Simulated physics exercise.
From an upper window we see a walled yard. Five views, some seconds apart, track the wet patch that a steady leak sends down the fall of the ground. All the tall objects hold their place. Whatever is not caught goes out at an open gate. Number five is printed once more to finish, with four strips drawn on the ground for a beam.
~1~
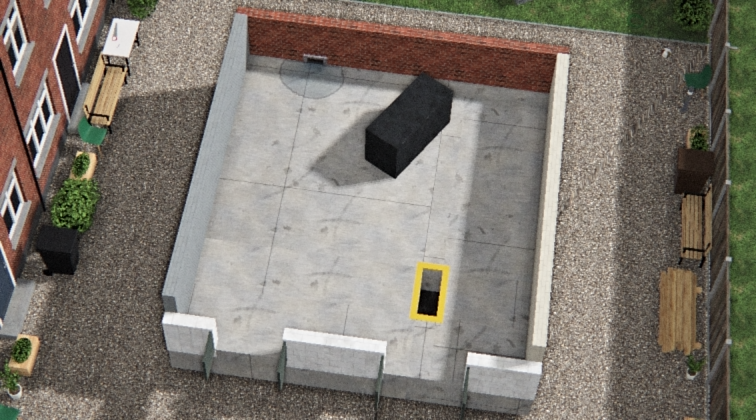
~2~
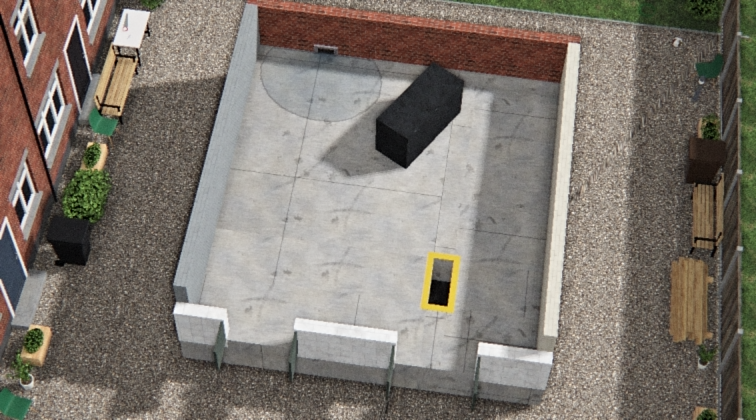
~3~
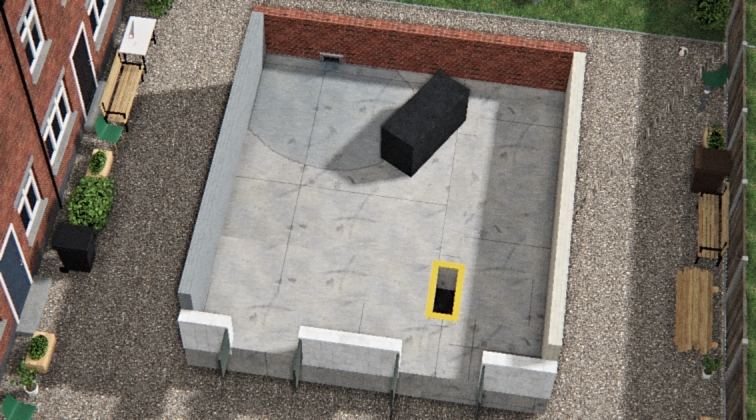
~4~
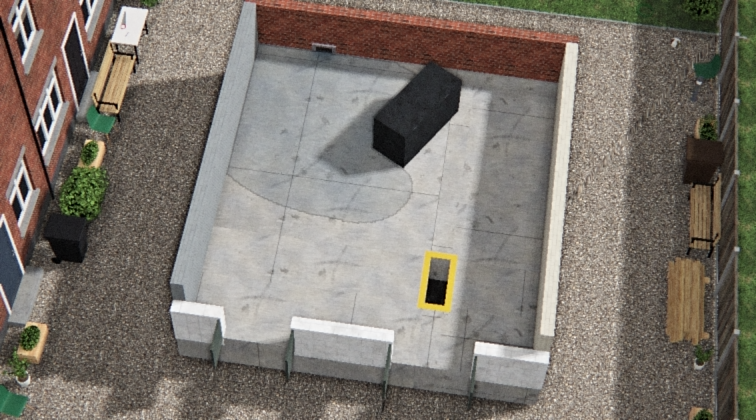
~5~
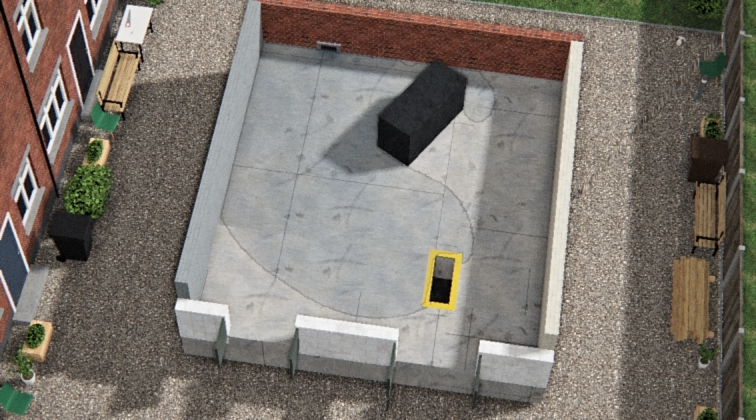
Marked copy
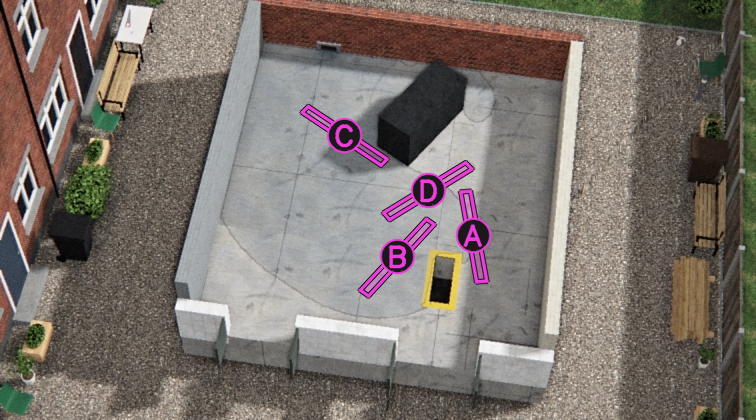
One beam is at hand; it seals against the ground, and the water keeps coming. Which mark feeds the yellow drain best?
A.
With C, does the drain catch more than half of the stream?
No.
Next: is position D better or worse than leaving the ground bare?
It is worse.
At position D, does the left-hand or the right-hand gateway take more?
The right one.
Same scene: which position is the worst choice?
It is B.
In magenta, A from (465, 191) to (481, 281); B from (364, 293) to (430, 221); C from (305, 109) to (384, 162); D from (386, 216) to (468, 165).
With A, about 31 % of the stream goes into the yellow drain, about 68 % out by the gates.
With B, about 16 % of the stream goes into the yellow drain, about 83 % out by the gates.
With C, about 24 % of the stream goes into the yellow drain, about 74 % out by the gates.
With D, about 23 % of the stream goes into the yellow drain, about 75 % out by the gates.
